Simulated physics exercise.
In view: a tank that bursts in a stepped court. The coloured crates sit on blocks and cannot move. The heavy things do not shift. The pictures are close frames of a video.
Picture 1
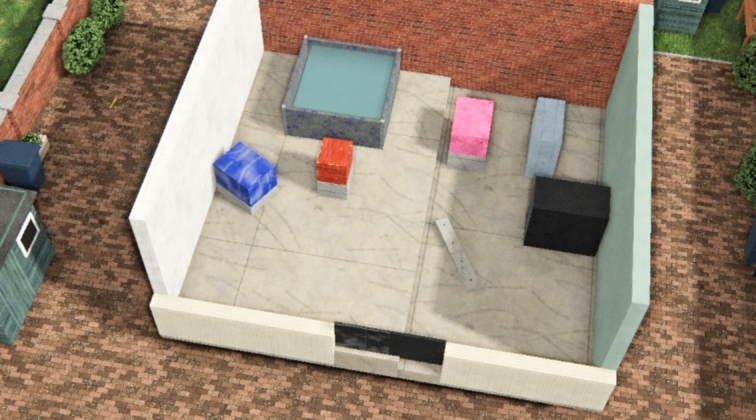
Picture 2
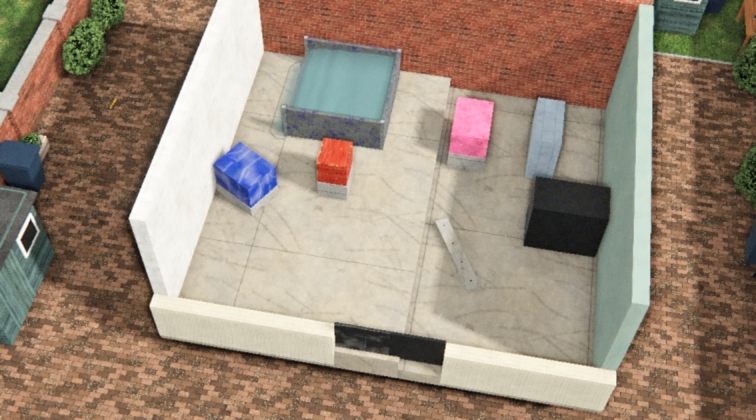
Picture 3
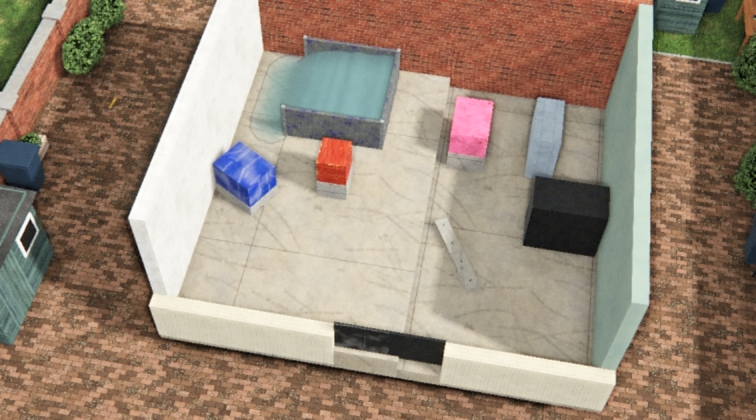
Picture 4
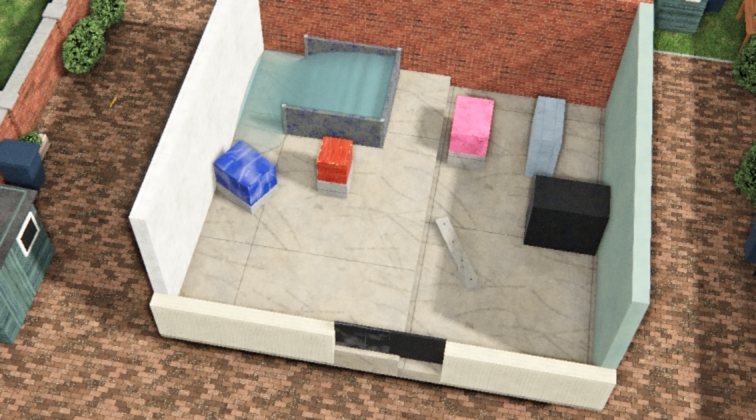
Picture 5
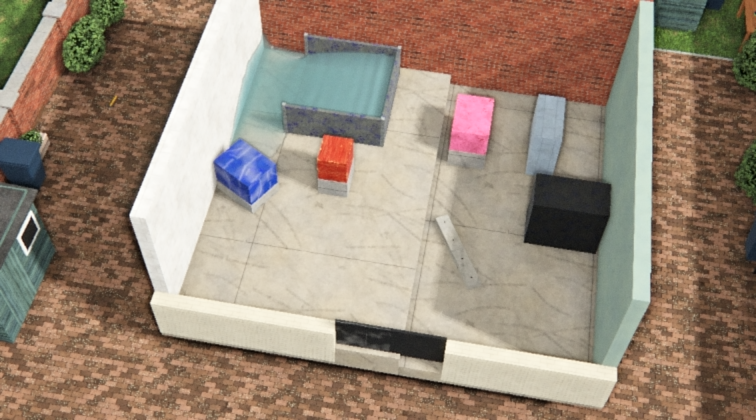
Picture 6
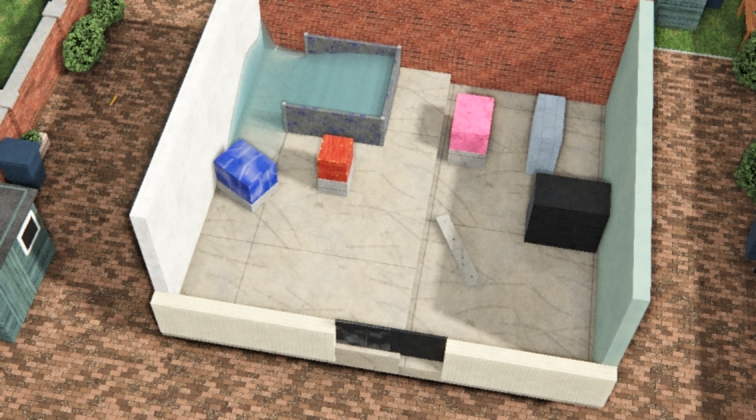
In a walled court, a tank's left side opens and water pours toward the white wall.
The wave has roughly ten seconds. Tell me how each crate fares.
One by one: The pink crate stays dry; the red crate stays dry; the blue crate gets wet.
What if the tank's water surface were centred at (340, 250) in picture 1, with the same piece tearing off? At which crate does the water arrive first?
It is the blue crate.
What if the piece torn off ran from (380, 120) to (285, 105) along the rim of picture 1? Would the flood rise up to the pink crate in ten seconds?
My reading: The pink one stays dry.
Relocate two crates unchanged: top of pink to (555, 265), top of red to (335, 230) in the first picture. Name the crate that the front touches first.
That is the blue crate.
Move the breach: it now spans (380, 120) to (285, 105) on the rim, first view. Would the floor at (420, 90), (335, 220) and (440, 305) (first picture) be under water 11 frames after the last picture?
In turn: Free of water, under water, covered.
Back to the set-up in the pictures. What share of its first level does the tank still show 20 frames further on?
Some 36 per cent.
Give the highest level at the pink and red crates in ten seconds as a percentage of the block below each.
Roughly 20 per cent, then 80 per cent.
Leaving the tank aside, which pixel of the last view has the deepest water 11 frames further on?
Near (231, 175).
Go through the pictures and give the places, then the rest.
The first frame shows the water tank at (343, 81) is whole and still.
In the second frame, water pours out at (298, 92) and has run to (283, 137).
In the third frame, water pours out at (298, 92) and has run to (260, 136).
In the fourth frame, the front is at (235, 136), out from the gap at (298, 92).
In the fifth frame, water pours out at (299, 91) and has run to a hidden place.
In the sixth frame, water pours out at (299, 90) and has run to a hidden place.
A moment on, water covers 10 % of the floor; the pink crate not reached, the red crate not reached, the blue crate water round its plinth.
Next, water covers 20 % of the floor; the pink crate not reached, the red crate water round its plinth, the blue crate water round its plinth.
Then, water covers 55 % of the floor; the pink crate water round its plinth, the red crate water round its plinth, the blue crate water round its plinth.
Later, water covers 80 % of the floor; the pink crate water round its plinth, the red crate water round its plinth, the blue crate water round its plinth.
In the end, water covers 90 % of the floor; the pink crate stayed above the water, the red crate stayed above the water, the blue crate was topped.
